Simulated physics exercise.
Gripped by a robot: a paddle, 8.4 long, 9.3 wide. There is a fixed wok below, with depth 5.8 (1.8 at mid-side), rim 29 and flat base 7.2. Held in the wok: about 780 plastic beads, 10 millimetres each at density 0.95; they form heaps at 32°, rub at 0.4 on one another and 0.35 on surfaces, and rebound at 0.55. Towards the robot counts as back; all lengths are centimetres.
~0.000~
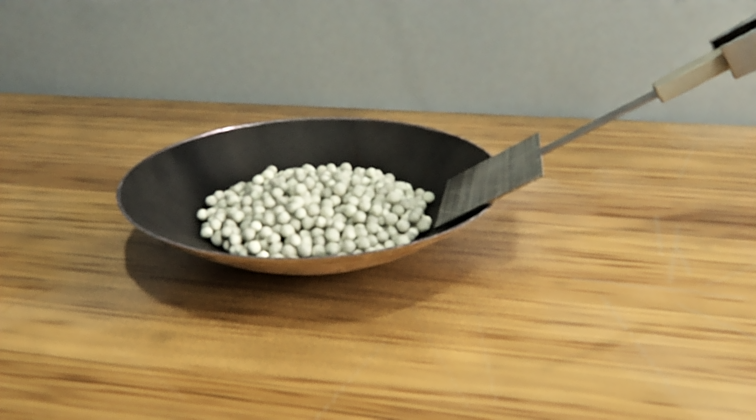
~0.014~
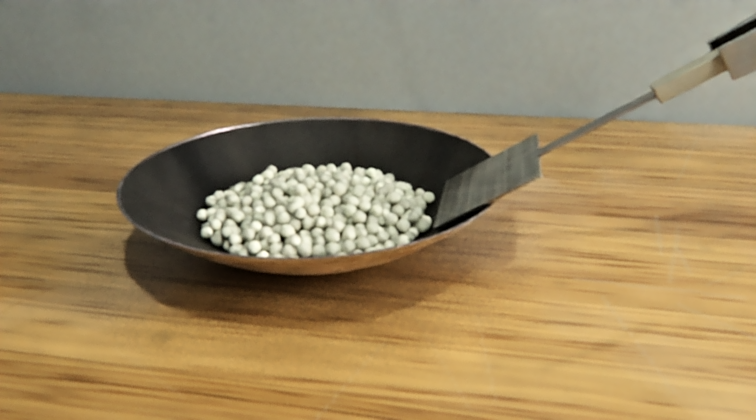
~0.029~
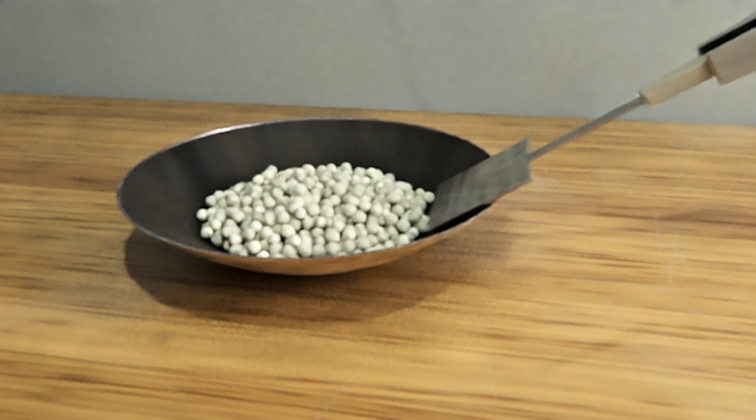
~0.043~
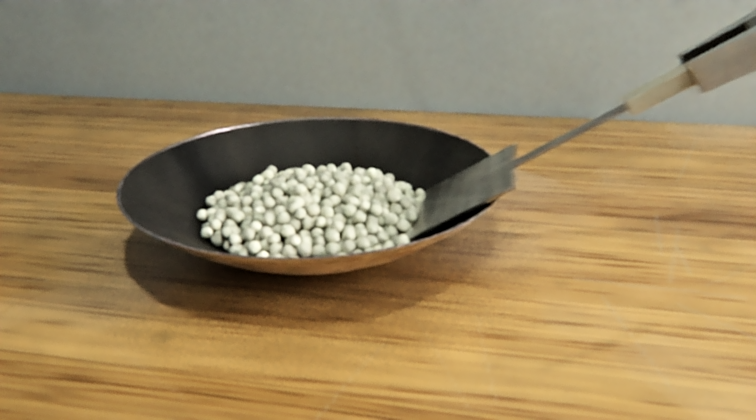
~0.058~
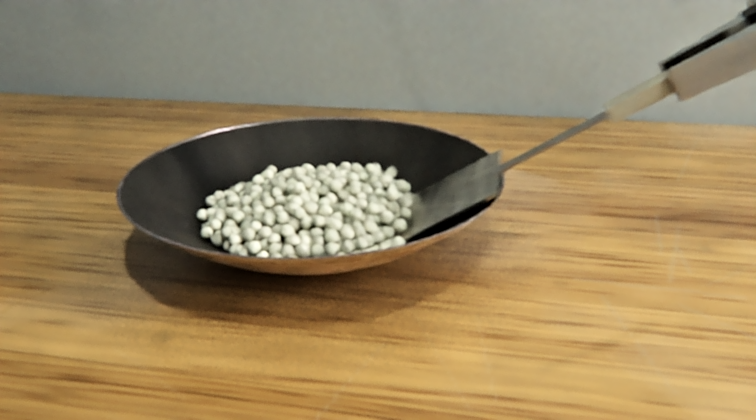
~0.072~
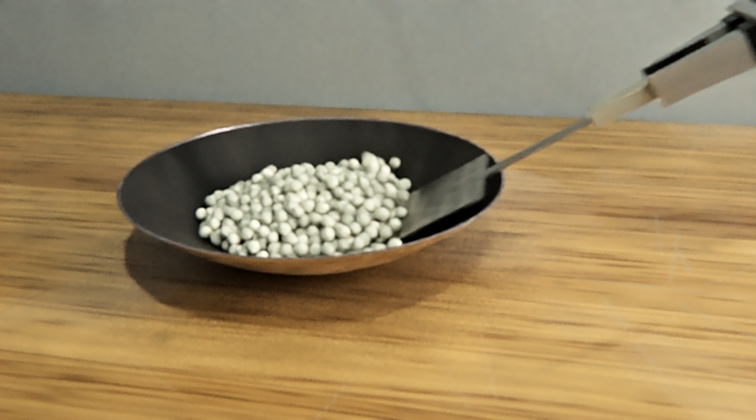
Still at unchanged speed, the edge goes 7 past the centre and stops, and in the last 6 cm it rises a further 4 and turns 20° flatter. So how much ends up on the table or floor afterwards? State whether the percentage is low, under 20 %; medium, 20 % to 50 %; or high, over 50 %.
The percentage is low.
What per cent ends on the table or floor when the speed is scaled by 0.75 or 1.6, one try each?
Roughly 5 percent for the first try, 30 percent for the second.
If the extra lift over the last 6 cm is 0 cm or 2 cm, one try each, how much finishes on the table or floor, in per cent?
10 and 5 per cent.
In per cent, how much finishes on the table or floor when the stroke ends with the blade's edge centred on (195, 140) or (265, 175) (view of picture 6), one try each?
Roughly 30 and 0 per cent.
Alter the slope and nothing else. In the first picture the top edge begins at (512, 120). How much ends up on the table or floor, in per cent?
Some 15 per cent.
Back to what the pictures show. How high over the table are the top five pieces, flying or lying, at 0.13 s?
I'd put it close to 6 cm.
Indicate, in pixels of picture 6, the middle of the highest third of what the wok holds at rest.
Centre: Roughly (212, 182).
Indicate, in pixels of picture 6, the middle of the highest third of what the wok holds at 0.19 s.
The middle sits at approx. (252, 178).
After 0.13 s, sloping 33°, highest piece 6 above the table; 775 in the wok.
After 0.19 s, sloping 26°, highest piece 6 above the table; 775 in the wok.
After 0.42 s, sloping 13°, highest piece 7 above the table; 701 in the wok, 43 on the table or floor, 31 on the blade or in flight.
After 1.47 s, sloping 13°, highest piece 6 above the table; 695 in the wok, 80 on the table or floor.
In the end, 695 in the wok, 80 on the table or floor. That is 10 % on the table or floor.
